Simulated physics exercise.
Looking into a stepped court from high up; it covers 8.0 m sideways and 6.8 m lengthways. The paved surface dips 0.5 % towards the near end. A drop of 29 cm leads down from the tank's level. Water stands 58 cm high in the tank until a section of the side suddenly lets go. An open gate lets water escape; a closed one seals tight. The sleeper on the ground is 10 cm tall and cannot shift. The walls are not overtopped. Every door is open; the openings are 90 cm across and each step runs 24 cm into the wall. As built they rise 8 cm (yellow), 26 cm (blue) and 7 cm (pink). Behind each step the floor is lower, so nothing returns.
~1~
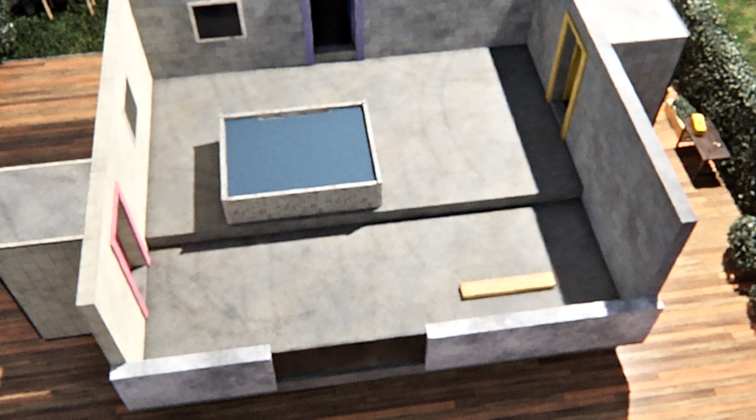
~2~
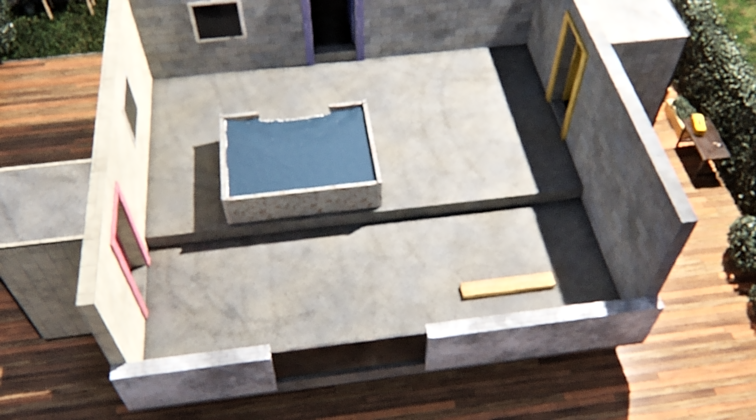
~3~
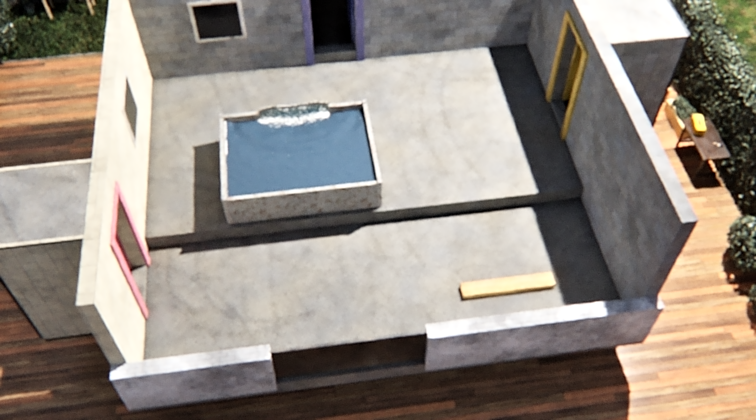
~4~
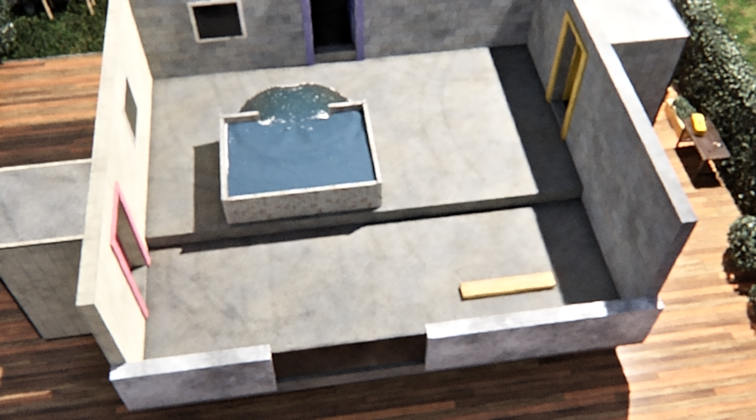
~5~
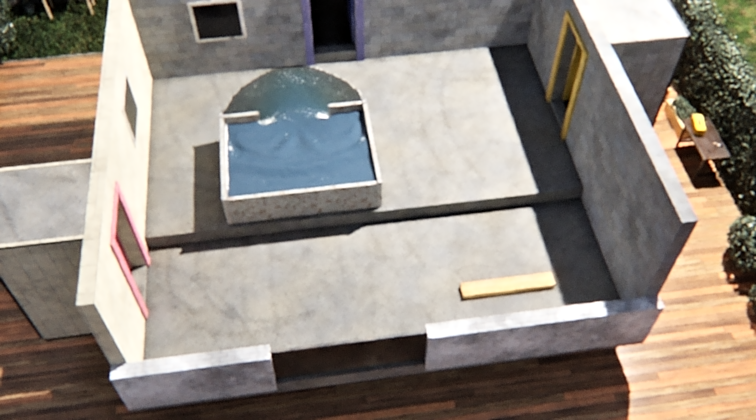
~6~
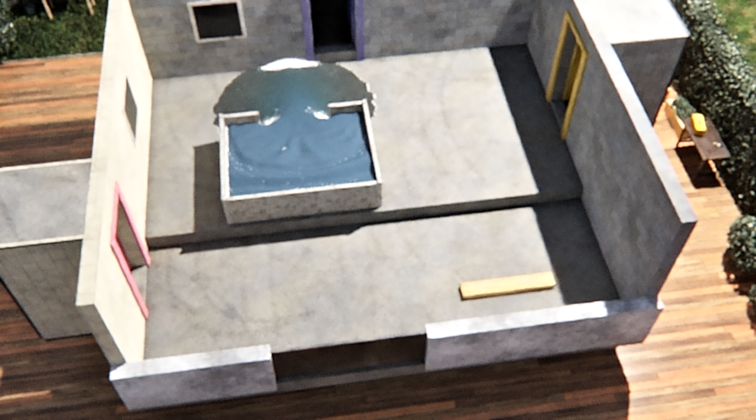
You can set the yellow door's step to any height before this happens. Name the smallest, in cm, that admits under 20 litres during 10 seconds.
At least 7 cm or so.
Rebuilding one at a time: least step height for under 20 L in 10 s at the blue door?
About 24 cm at blue.
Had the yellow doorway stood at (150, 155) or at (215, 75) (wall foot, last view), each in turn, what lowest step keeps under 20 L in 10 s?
About 6.0 and 15 cm.
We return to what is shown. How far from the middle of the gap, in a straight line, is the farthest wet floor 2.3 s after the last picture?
Some 5.4 m out.
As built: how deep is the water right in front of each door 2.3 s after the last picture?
In cm: Yellow 0, blue 22, pink 0.
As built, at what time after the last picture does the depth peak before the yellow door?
Near 3.5 s.
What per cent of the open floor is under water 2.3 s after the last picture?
Some 30 per cent of it.
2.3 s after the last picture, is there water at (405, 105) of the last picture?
It is flooded.
Then, 0.7 s after the last picture water covers 10 % of the floor, deepest (39 cm) near (283, 71); it has not reached the yellow door.
Then, 2.3 s after the last picture water covers 30 % of the floor, deepest (32 cm) near (161, 83); it has not reached the yellow door.
Then, 9.3 s after the last picture water covers 90 % of the floor, deepest (14 cm) near (467, 344); 6 cm at the yellow door, 11 litres in over its 8 cm step.
At the yellow door as built, the water peaked near 11 cm, 3.3 s after the last picture.
With a step of 6 cm, 29 litres would have come in within the 10 s; with 8 cm, 11 litres. So under 20 litres takes about 7 cm.
